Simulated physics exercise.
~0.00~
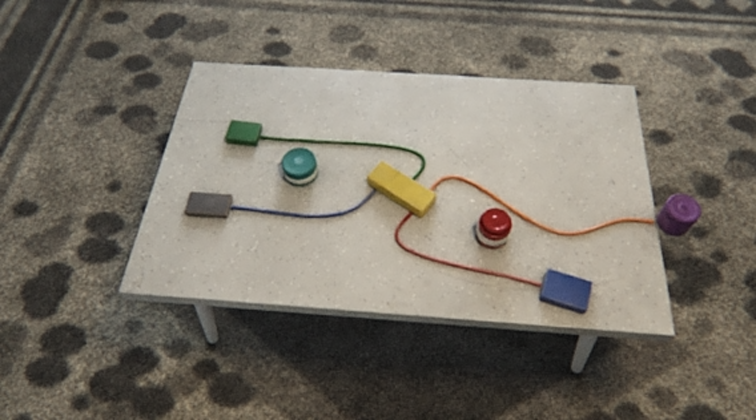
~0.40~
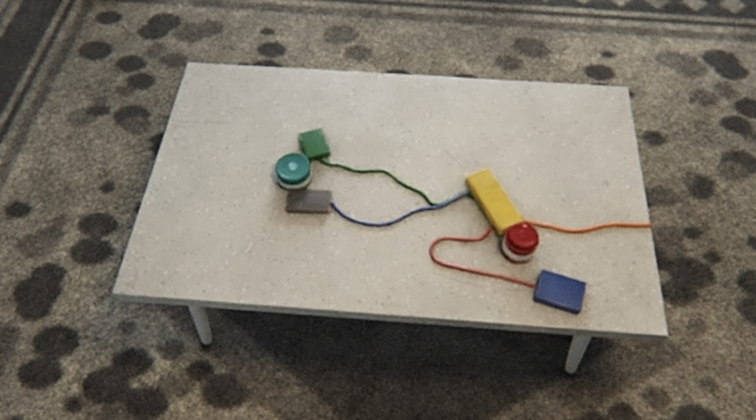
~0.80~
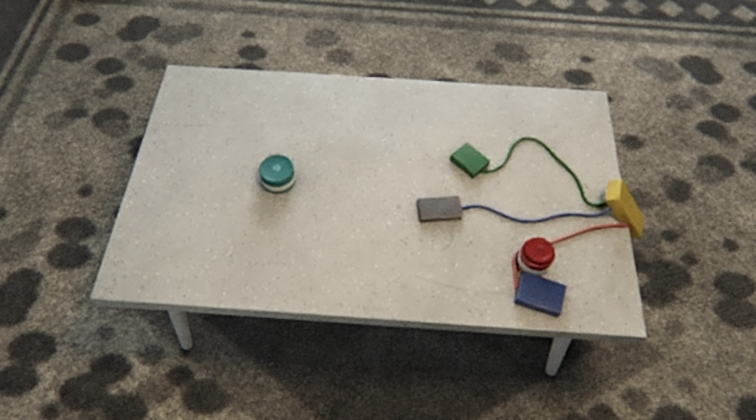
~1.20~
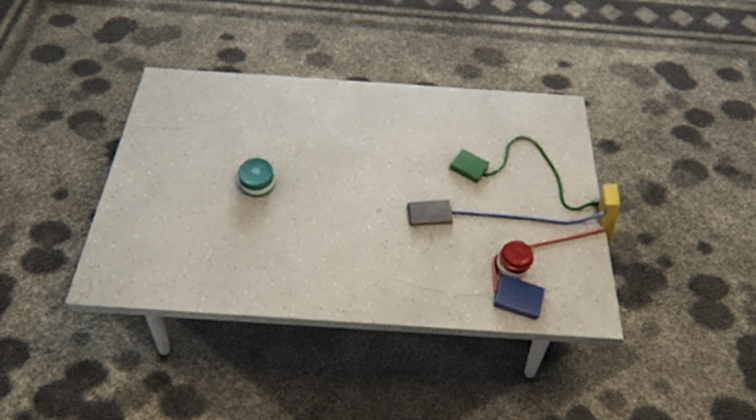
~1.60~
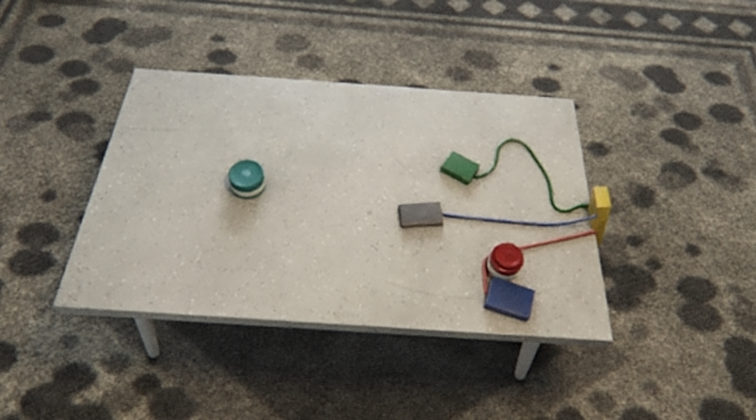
Yellow block sliding right across a white table behind a falling purple cylinder, dragging corded pieces, and ending tipped at the edge.
